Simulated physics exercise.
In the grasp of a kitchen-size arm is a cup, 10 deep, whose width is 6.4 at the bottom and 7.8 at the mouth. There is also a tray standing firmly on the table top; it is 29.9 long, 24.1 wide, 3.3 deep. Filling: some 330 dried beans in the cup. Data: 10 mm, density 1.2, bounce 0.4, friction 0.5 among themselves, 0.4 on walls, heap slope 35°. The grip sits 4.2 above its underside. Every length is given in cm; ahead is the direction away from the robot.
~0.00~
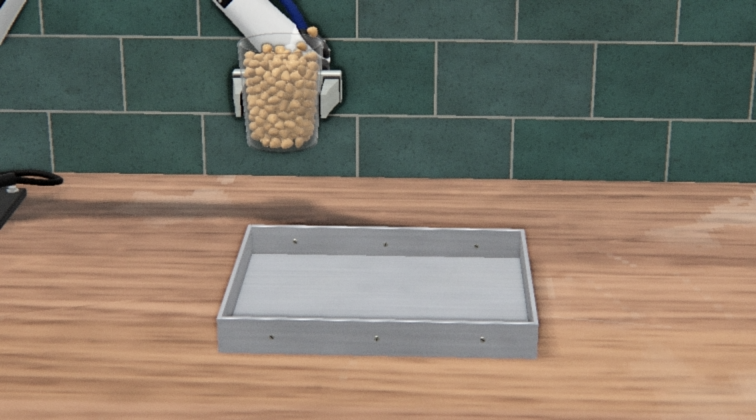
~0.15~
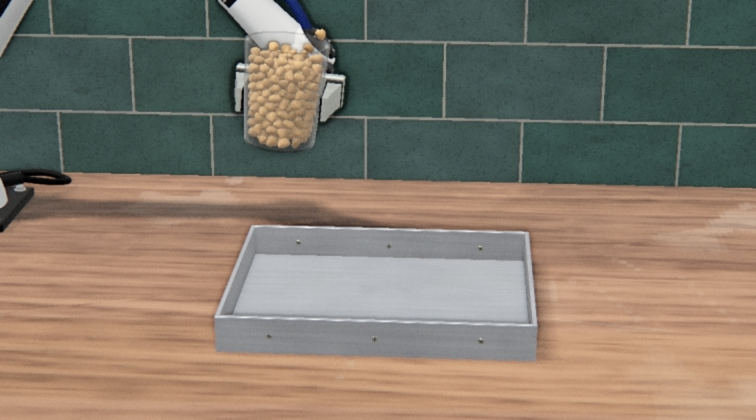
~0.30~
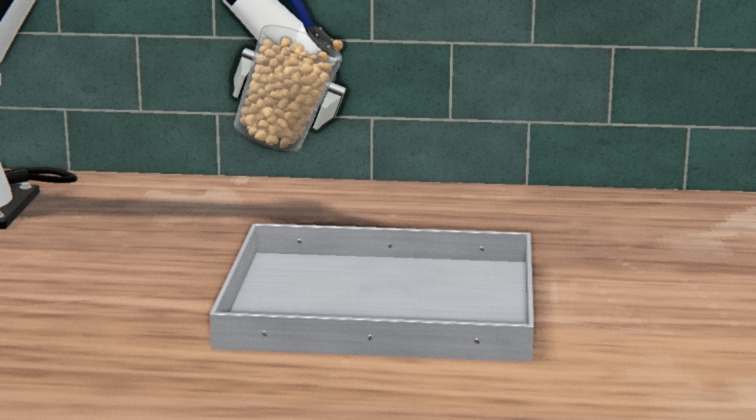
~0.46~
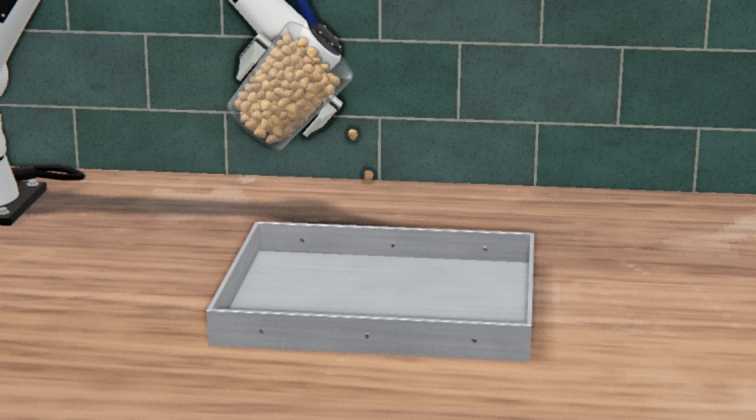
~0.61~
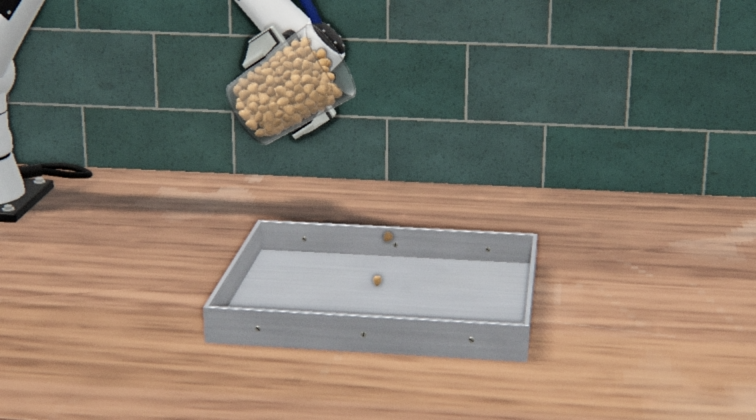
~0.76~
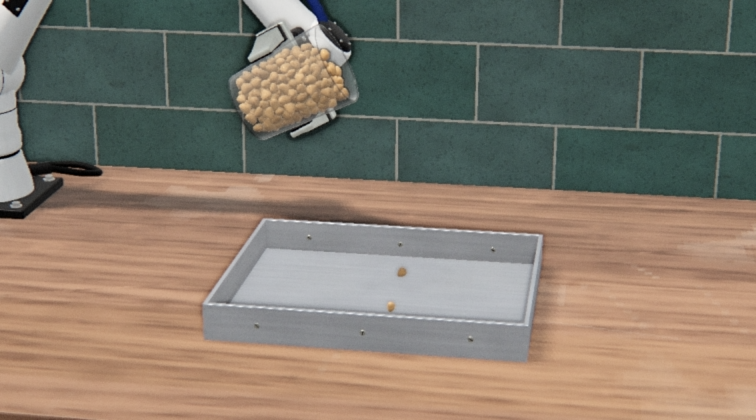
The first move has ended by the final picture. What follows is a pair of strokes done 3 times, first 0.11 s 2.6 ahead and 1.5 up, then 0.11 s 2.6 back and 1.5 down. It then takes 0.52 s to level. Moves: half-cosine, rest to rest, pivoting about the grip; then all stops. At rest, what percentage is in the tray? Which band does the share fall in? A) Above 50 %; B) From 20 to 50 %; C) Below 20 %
From 20 to 50 % (B).
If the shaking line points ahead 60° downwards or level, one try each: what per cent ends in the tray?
I'd say close to 0 percent for the first and close to 25 percent for the second.
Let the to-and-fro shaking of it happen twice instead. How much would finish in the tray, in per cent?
Approx. 25 per cent.
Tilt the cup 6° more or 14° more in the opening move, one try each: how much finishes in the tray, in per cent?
Estimates, in order: 45 % and 60 %.
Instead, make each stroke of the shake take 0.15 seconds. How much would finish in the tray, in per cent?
Estimate: Near 10 per cent.
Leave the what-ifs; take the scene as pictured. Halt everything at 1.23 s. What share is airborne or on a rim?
About 10 per cent.
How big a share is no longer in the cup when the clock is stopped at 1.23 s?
About 25 per cent.
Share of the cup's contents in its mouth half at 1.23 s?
Something like 45 percent sits in that half.
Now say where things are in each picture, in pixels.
The first picture shows cup middle at (282, 95), level; upper third of the load around (281, 71), from x 250 to 315, top at y 30; 332 in the cup.
The second picture shows cup middle at (283, 94), tilted 6° forward; upper third of the load around (283, 70), from x 250 to 320, top at y 35.
The third picture shows cup middle at (284, 92), tilted 21° forward; upper third of the load around (288, 69), from x 245 to 340, top at y 45; 331 in the cup, 1 in flight or on a rim.
The fourth picture shows cup middle at (286, 90), tilted 40° forward; upper third of the load around (292, 69), from x 240 to 370, top at y 40; 330 in the cup, 2 in flight or on a rim.
The fifth picture shows cup middle at (288, 89), tilted 55° forward; upper third of the load around (295, 69), from x 240 to 390, top at y 45; 330 in the cup, 2 in the tray.
The sixth picture shows cup middle at (290, 87), tilted 61° forward; upper third of the load around (297, 69), from x 240 to 400, top at y 50; 330 in the cup, 2 in the tray.
After 1.23 s, tilted 61° forward, highest piece 24 above the table; 255 in the cup, 44 in the tray, 33 in flight or on a rim.
After 1.70 s, tilted 26° forward, highest piece 26 above the table; 225 in the cup, 107 in the tray.
After 2.14 s, level, highest piece 26 above the table; 225 in the cup, 107 in the tray.
After 3.19 s, level, highest piece 26 above the table; 225 in the cup, 107 in the tray.
At rest, 225 in the cup, 107 in the tray. That is 32 % in the tray.
